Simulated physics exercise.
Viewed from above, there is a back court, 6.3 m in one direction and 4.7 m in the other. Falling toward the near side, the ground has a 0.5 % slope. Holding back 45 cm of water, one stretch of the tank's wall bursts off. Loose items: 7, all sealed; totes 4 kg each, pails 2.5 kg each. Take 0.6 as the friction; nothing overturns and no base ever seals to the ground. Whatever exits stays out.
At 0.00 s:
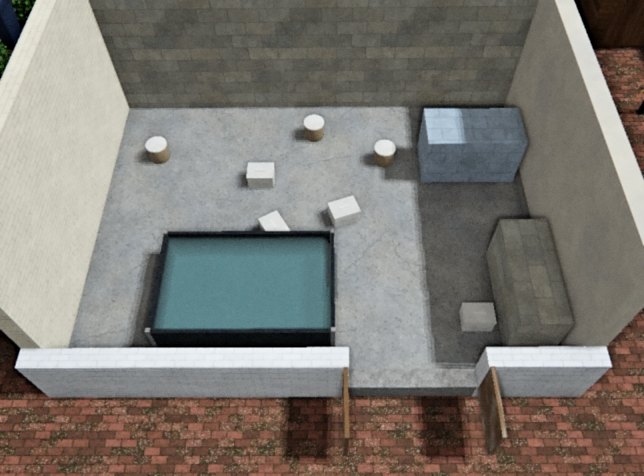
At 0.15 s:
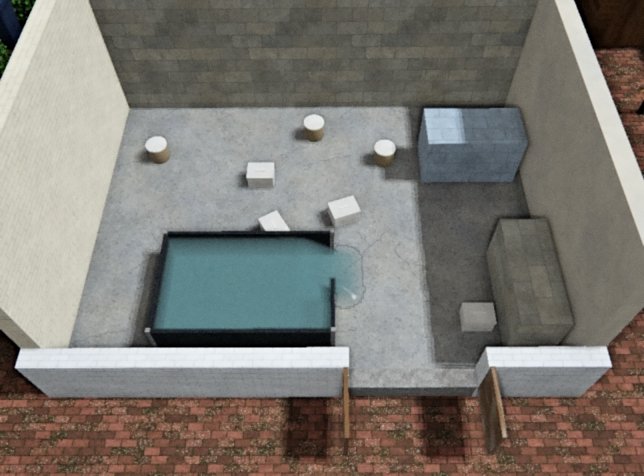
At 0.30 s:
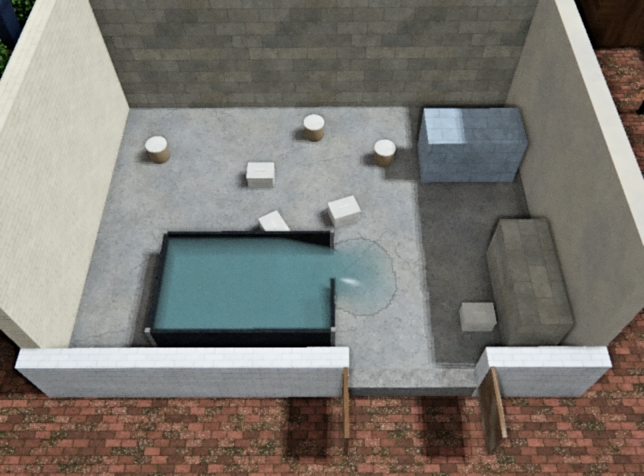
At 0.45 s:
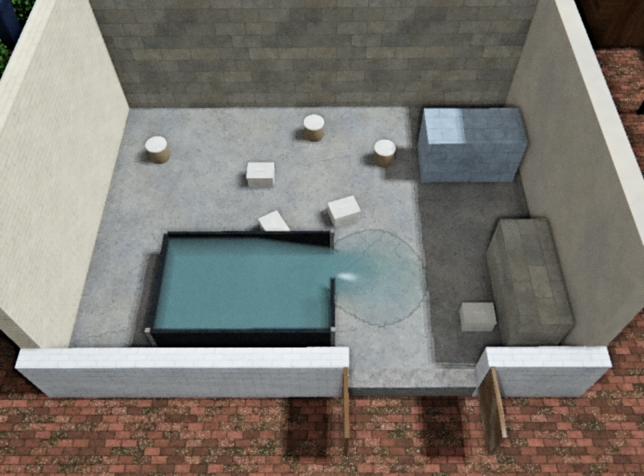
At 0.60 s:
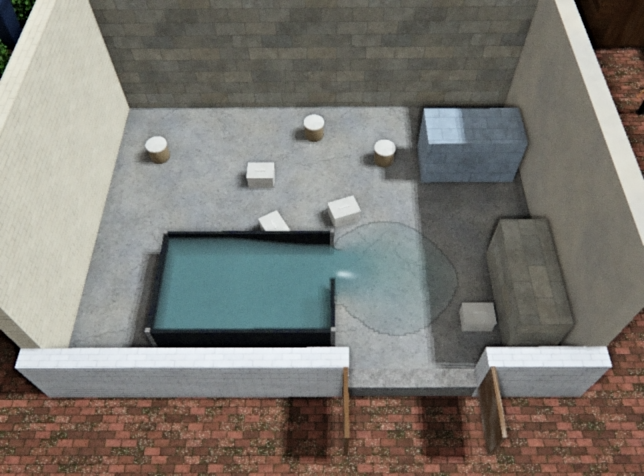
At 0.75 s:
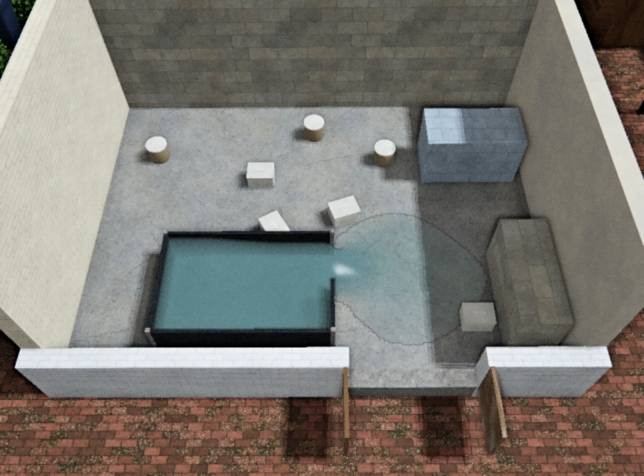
Walled court with a dark-framed water tank bursting open on its right side, water spreading across the floor among unmoving blocks.
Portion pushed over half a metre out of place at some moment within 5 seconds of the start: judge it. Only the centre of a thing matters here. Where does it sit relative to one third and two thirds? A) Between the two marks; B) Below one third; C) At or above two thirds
The answer is B.
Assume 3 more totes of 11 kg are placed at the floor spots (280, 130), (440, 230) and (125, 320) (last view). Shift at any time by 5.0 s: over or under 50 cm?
Respectively: Doesn't reach it; tops it; doesn't reach it.
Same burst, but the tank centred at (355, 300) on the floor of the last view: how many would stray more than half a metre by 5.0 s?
1.
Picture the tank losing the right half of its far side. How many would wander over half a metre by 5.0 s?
Then the count would be 6.
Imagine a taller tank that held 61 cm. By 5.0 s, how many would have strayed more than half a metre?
2.
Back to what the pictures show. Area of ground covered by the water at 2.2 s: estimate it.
Flooded: Near 11.0 m2.
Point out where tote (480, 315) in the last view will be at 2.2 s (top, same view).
Estimated pixel: Around (482, 347).
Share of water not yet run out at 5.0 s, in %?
Roughly 94 percent.
After 1.1 s 0 of 7 are over 50 cm from their spots; 0 afloat.
After 2.2 s 1 of 7 are over 50 cm from their spots; 1 afloat.
After 3.5 s 1 of 7 are over 50 cm from their spots; 0 afloat.
After 5.0 s 1 of 7 are over 50 cm from their spots, and 1 have been at some point; 0 afloat.
